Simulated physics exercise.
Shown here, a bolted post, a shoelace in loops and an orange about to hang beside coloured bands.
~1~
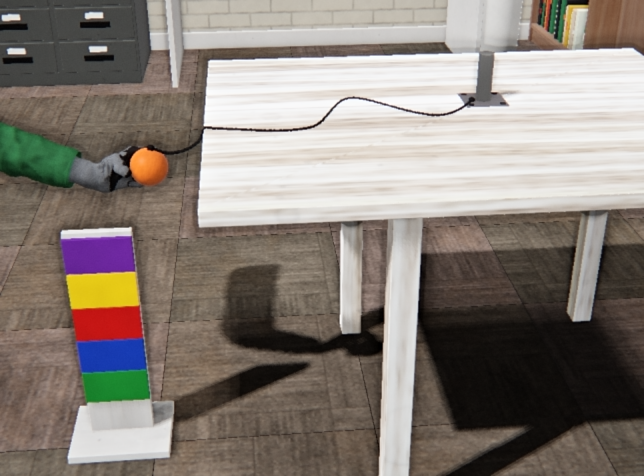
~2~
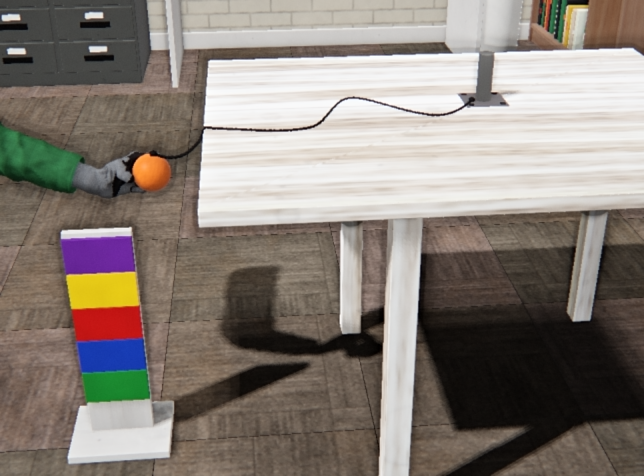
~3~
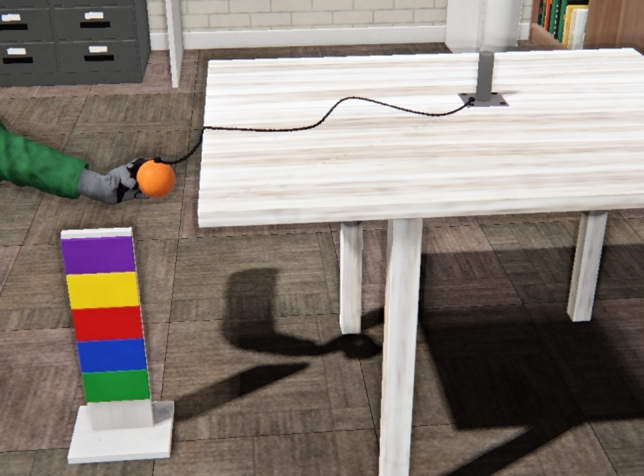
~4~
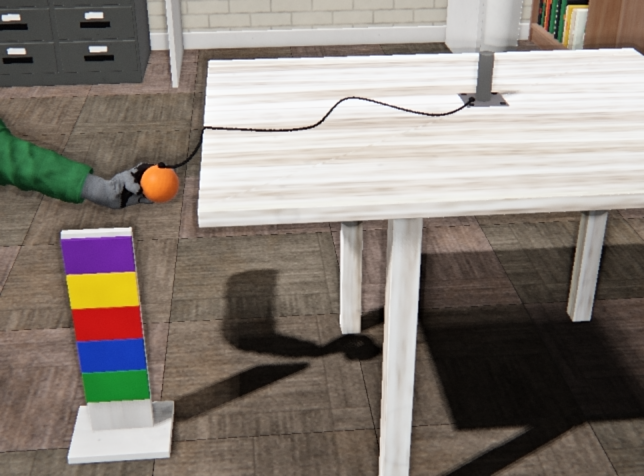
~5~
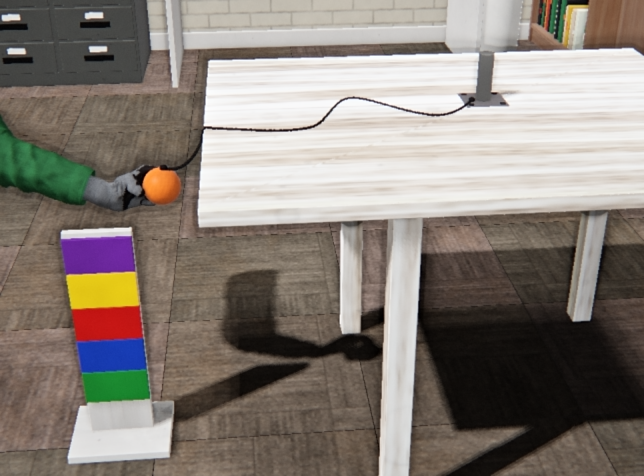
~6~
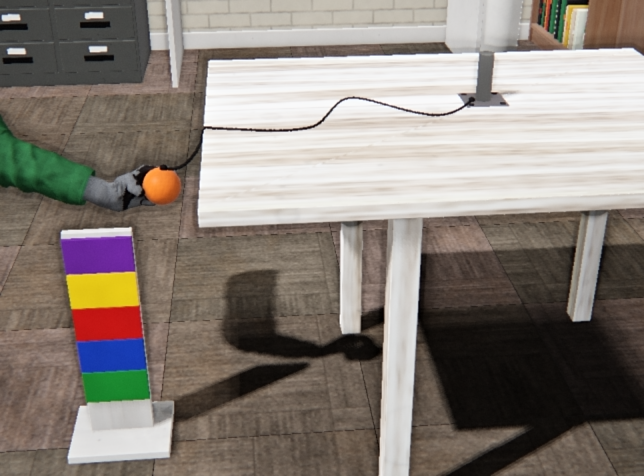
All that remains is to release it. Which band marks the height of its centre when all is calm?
The shoelace holds its middle at yellow.
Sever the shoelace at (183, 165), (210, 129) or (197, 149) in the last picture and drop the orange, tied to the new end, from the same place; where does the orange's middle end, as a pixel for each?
About (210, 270), (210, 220) and (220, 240).
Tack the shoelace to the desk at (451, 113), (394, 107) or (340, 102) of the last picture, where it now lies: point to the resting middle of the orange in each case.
Try by try, around (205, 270), (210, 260) and (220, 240).
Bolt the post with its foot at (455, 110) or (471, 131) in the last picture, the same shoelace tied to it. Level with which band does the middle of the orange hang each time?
Try by try: Red; red.
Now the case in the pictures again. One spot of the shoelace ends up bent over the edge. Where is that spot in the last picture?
At (297, 130), roughly.
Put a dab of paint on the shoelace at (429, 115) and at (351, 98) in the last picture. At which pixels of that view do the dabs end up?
They go to (405, 105) and to (316, 113).
A little later, orange near (237, 265); level with yellow.
Next, orange near (189, 282); level with yellow.
When it is over, orange near (204, 283); level with yellow. At yellow.
